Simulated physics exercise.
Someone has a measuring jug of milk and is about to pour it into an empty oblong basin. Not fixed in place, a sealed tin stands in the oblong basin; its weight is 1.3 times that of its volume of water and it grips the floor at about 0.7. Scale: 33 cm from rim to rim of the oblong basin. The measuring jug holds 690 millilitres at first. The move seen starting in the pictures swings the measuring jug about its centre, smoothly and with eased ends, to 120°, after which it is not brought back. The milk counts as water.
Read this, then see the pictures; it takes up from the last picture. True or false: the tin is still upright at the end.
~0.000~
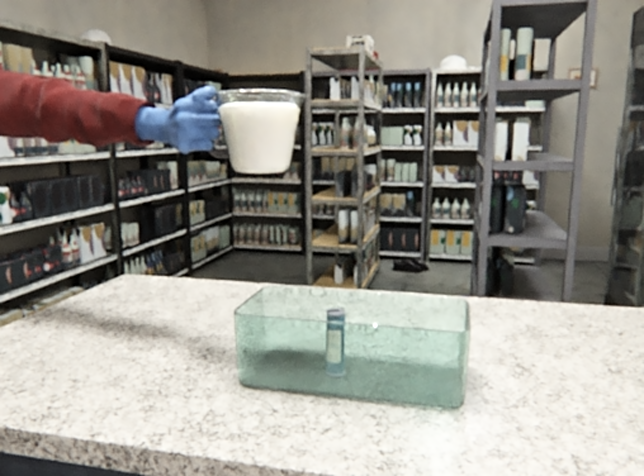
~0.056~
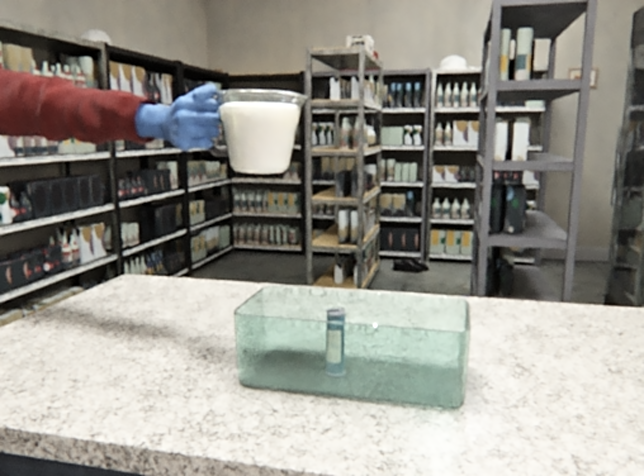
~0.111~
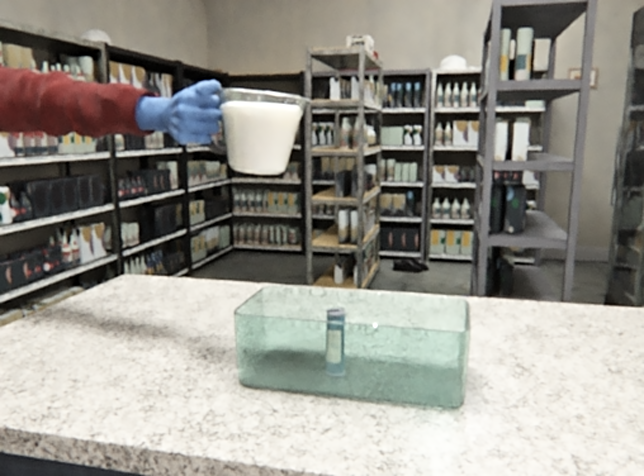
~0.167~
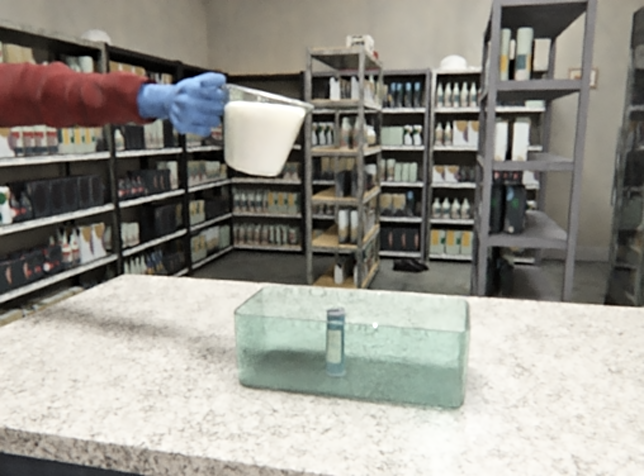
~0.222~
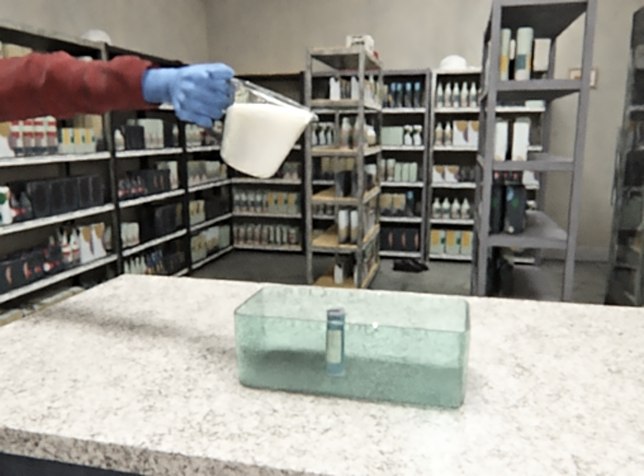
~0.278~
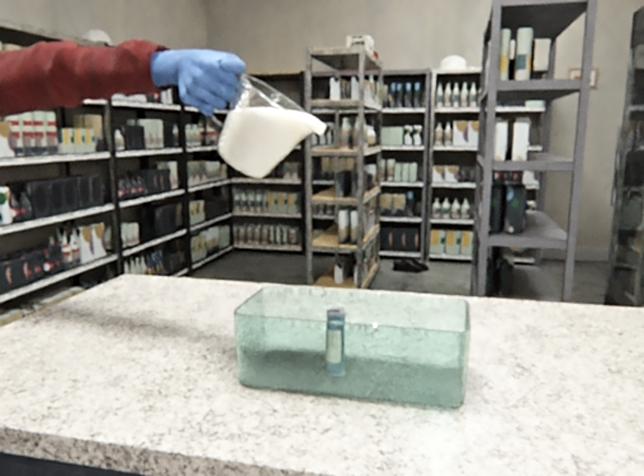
True.
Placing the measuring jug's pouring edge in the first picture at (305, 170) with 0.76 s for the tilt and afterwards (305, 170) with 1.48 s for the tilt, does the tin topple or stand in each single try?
Trial 1 - tin tips; trial 2 - tin stays standing.
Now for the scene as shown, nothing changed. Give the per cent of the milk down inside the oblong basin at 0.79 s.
Near 84 in a hundred.
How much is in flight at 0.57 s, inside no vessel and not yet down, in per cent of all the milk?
My guess is roughly 50 %.
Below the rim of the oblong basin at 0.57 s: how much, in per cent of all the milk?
Around 18%.
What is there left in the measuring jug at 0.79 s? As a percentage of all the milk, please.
1 %.
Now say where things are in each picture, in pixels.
In the first picture, tilt 0°; pouring edge (307, 94); surface from (225, 106) to (298, 106); the oblong basin's rim runs from (249, 300) to (469, 316); the tin's top is at (336, 315).
In the second picture, tilt 2°; pouring edge (308, 96); surface from (226, 105) to (299, 106).
In the third picture, tilt 6°; pouring edge (310, 100); surface from (228, 104) to (301, 108).
In the fourth picture, tilt 14°; pouring edge (314, 107); surface from (231, 105) to (306, 110).
In the fifth picture, tilt 24°; pouring edge (317, 118); surface from (234, 109) to (313, 114).
In the sixth picture, tilt 35°; pouring edge (318, 131); surface from (232, 119) to (316, 123); 3 per cent is over the edge.
After 0.57 s the tilt is 103° and 33 per cent is still to pour; the tin stands where it began.
After 0.79 s the tilt is 120° and 1 per cent is still to pour; the tin stands where it began.
After 1.01 s the tilt is 120° and 0 per cent is still to pour; the tin stands where it began.
After 1.26 s the tilt is 120° and 0 per cent is still to pour; the tin stands where it began.
In the end the tin stands where it began.
